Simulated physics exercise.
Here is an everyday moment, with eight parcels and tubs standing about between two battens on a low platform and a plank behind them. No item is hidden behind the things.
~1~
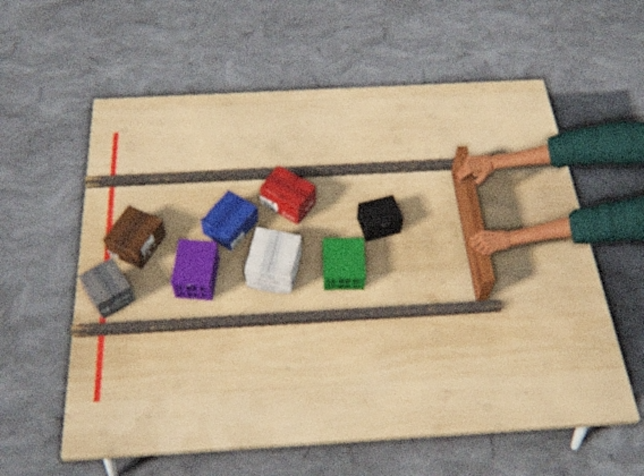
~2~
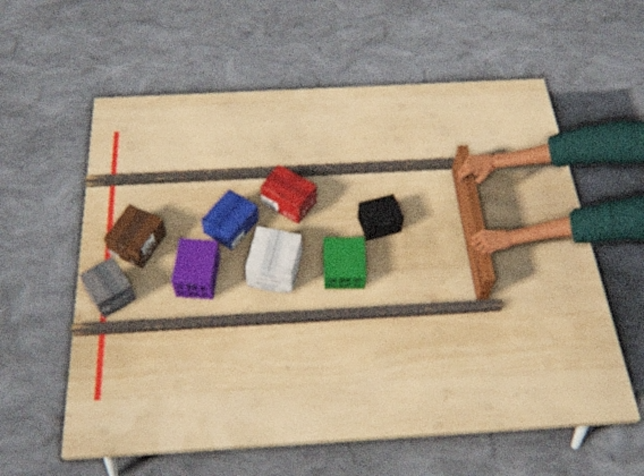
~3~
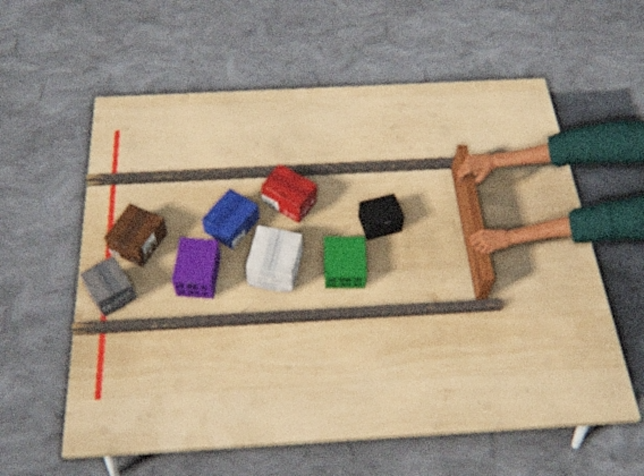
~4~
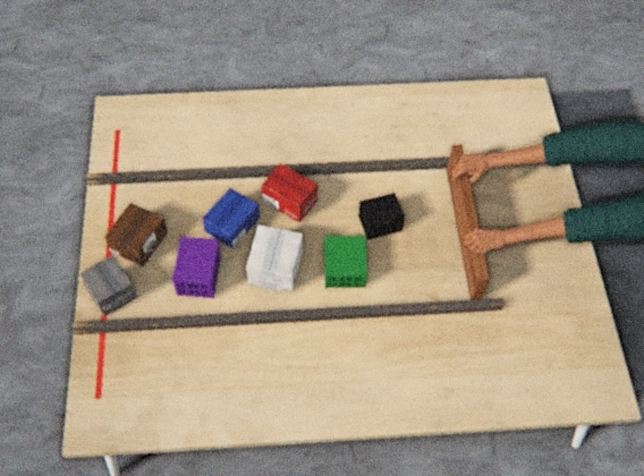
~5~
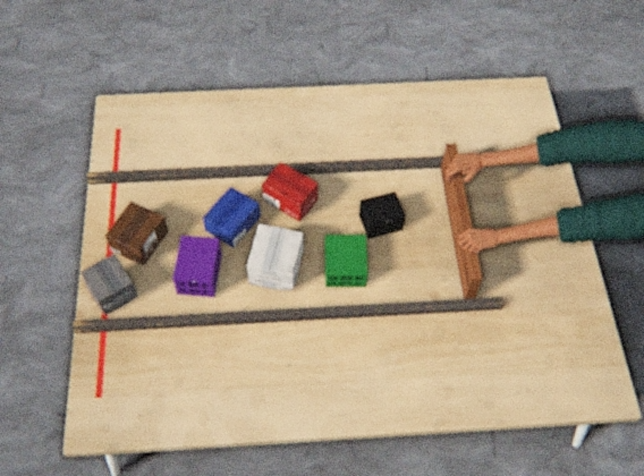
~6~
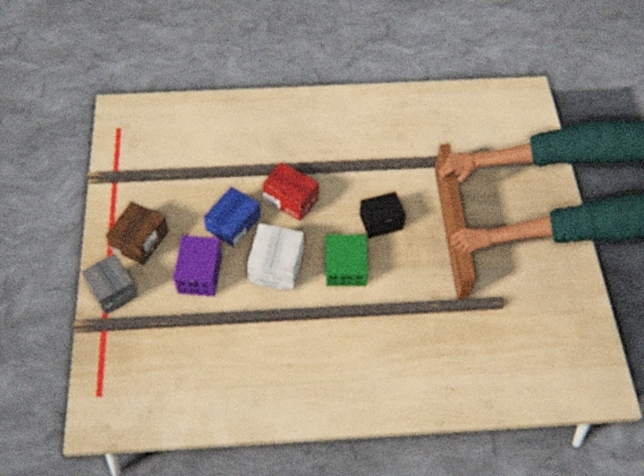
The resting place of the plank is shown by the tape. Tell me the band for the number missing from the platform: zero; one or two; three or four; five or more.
More than four drop off.
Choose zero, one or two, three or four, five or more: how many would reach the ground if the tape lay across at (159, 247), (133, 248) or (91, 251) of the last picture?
Taking the places in the order asked: Three or four, then at least five, then at least five.
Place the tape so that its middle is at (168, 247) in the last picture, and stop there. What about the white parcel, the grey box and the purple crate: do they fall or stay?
The white parcel keeps its place; the grey box is gone; and the purple crate is gone.
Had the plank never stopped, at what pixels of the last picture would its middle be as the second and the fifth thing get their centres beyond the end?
Near (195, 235) first, near (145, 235) second.
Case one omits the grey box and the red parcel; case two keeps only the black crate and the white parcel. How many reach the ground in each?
Count: 4 (first case); 5 (second).
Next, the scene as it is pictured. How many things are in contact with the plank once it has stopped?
It's touching 3 at the end.
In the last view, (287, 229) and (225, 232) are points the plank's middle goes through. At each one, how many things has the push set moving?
Counts: 6 and 8.
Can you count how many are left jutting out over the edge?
The count is 3.
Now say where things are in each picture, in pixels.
The first picture shows grey box (107, 289); brown parcel (135, 237); purple crate (196, 270); plank (471, 222); tape (107, 254).
The second picture shows brown parcel (136, 236); white parcel (275, 261).
The third picture shows purple crate (197, 268); black crate (381, 217).
The fourth picture shows grey box (109, 286); blue box (232, 218).
The fifth picture shows brown parcel (138, 234); red parcel (290, 192).
The sixth picture shows grey box (110, 284); brown parcel (138, 233); purple crate (198, 266); plank (453, 220); tape (110, 250).
Soon after, none off yet; grey box at rest near (110, 284); brown parcel at rest near (138, 233); purple crate at rest near (198, 266).
Then, none off yet; grey box moved about its own width near (77, 283); brown parcel moved a little near (112, 232); purple crate moved well along near (116, 276).
At rest, the number that fall off is five or more; fallen, white parcel, blue box, purple crate, brown parcel and grey box.
